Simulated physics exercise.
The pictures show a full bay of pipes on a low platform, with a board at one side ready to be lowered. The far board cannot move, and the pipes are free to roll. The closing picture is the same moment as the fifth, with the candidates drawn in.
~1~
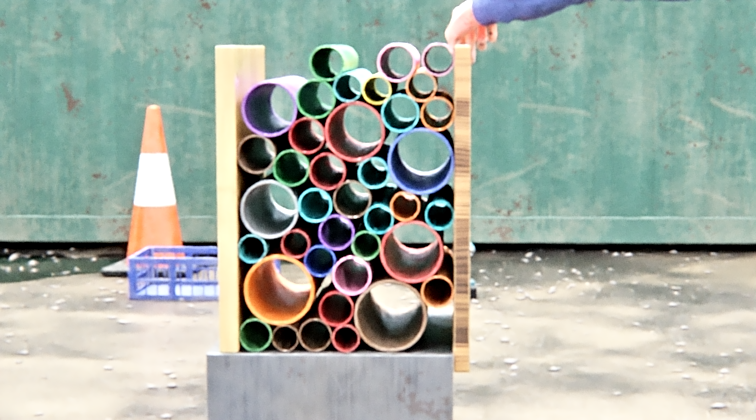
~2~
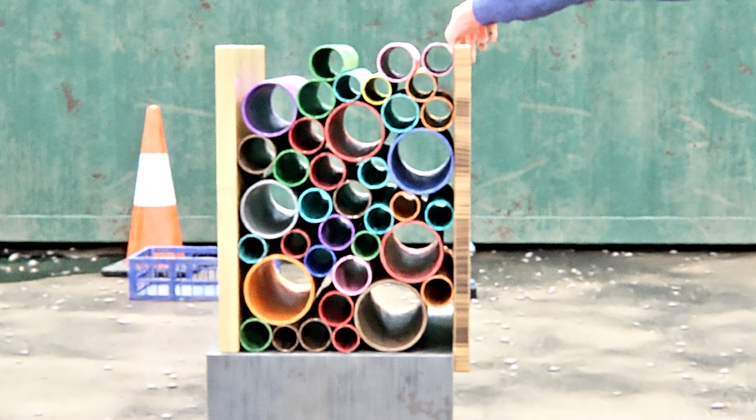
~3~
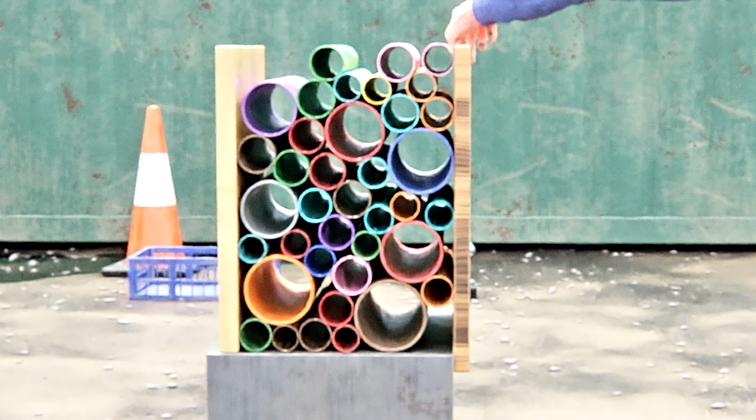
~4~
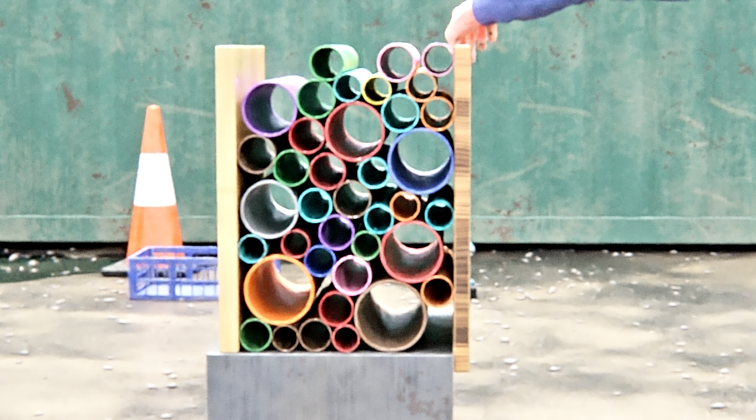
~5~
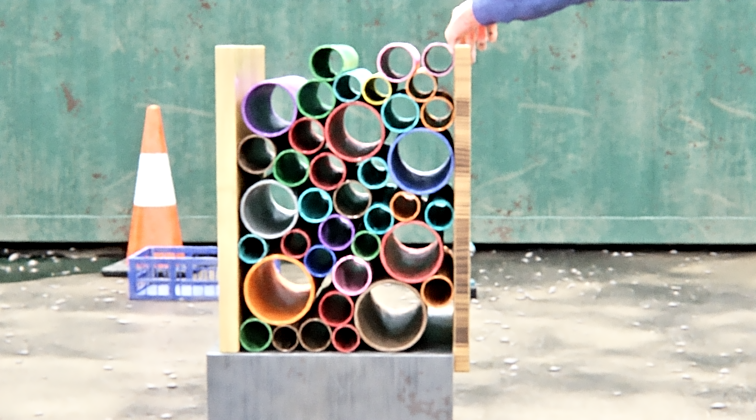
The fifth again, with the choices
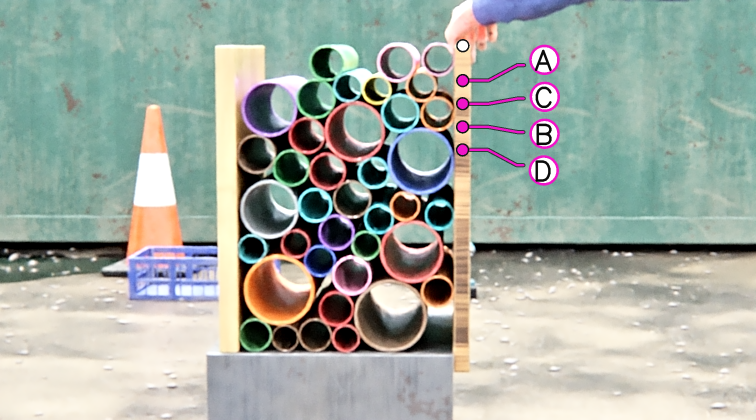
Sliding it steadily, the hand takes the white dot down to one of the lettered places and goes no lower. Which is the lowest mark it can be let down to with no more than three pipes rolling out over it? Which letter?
Mark B is as low as it can go.
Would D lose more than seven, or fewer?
At D, fewer than seven.
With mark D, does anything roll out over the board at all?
Yes.
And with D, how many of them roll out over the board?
It comes to four.
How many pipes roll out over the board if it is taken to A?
The count is none.
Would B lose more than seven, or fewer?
Fewer than seven.
On the marked copy, A at (463, 81); B at (463, 127); C at (463, 104); D at (463, 150); the white dot at (463, 46).
Following B. Soon after the start, top of the board (455, 86).
Later, top of the board (455, 127).
In the end, top of the board (455, 127), one out over the board.
As for the rest, A none out over the board; C one out over the board; D four out over the board.
